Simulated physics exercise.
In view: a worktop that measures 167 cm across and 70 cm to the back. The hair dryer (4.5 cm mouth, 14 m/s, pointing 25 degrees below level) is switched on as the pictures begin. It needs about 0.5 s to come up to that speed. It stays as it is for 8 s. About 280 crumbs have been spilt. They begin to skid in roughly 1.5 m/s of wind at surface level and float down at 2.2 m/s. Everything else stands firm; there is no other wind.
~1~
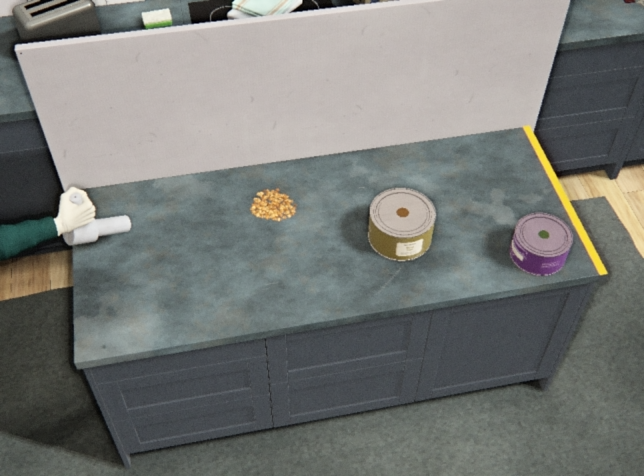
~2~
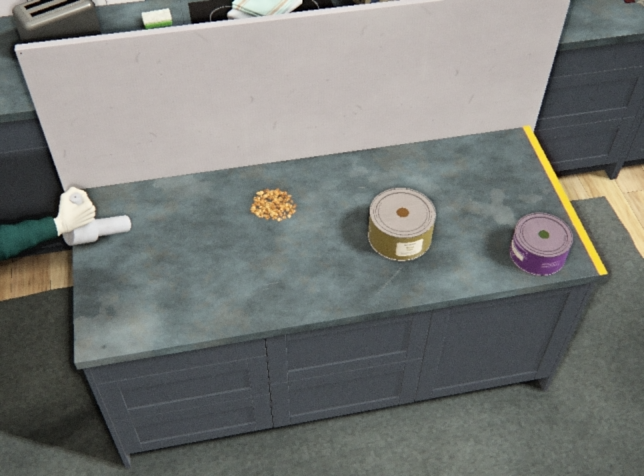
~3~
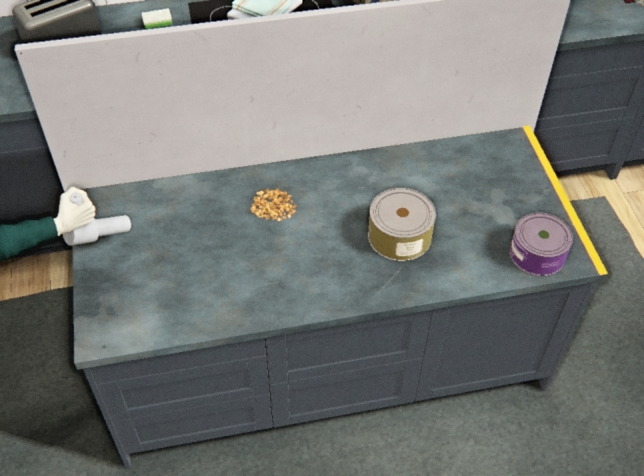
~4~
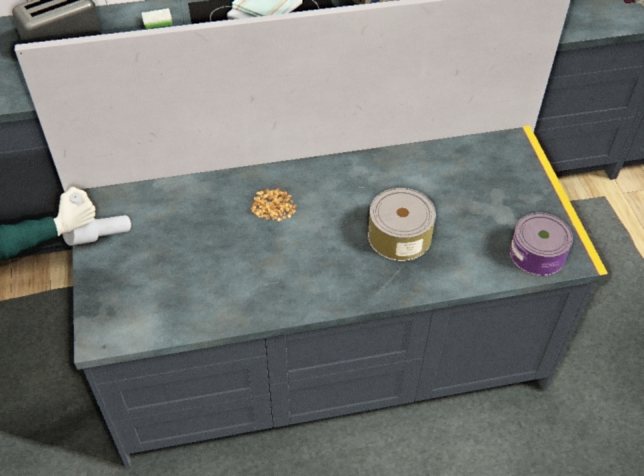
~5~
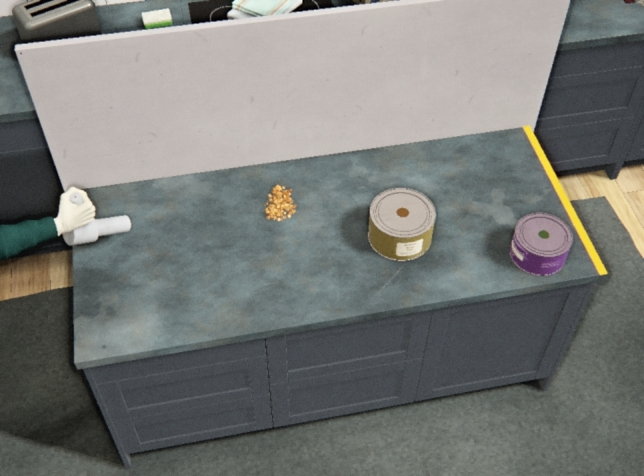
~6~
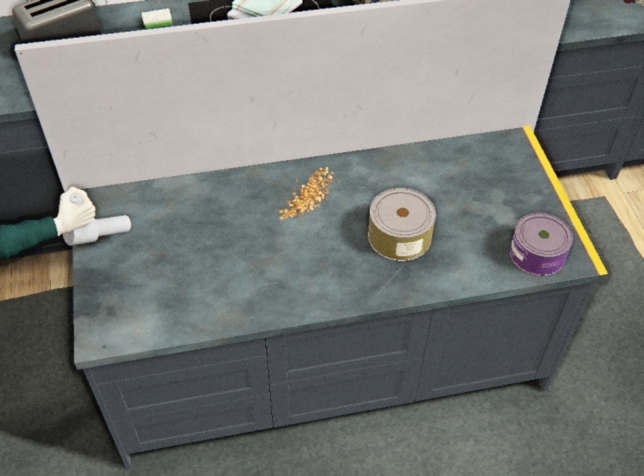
The footage shows a gloved hand holding a hair dryer at the left of a worktop with two tins, where a patch of crumbs lies still, then bunches together and skids a short way right and toward the back.
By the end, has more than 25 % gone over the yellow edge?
More than a quarter over the yellow edge: Yes.
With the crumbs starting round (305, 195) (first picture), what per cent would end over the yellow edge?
In that case some 100 per cent.
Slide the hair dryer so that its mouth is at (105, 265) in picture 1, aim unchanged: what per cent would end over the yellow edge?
It would be near 100 %.
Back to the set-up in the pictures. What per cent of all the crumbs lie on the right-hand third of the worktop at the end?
About 3 %.
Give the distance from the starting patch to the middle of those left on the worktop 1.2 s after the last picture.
Roughly 85 cm.
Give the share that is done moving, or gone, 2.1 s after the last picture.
Near 90 %.
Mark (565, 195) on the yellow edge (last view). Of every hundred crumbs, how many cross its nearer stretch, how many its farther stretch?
Some 0 % nearer, 100 % farther.
Then, 1.2 s after the last picture, 36 % are on the move or not yet settled, 67 % are over the yellow edge; the middle of those still in play is near (507, 171).
Then, 2.1 s after the last picture, 11 % are on the move or not yet settled, 93 % are over the yellow edge.
Then, 4.0 s after the last picture, 4 % are on the move or not yet settled, 97 % are over the yellow edge.
Then, 7.6 s after the last picture, at the end, 97 % are over the yellow edge.
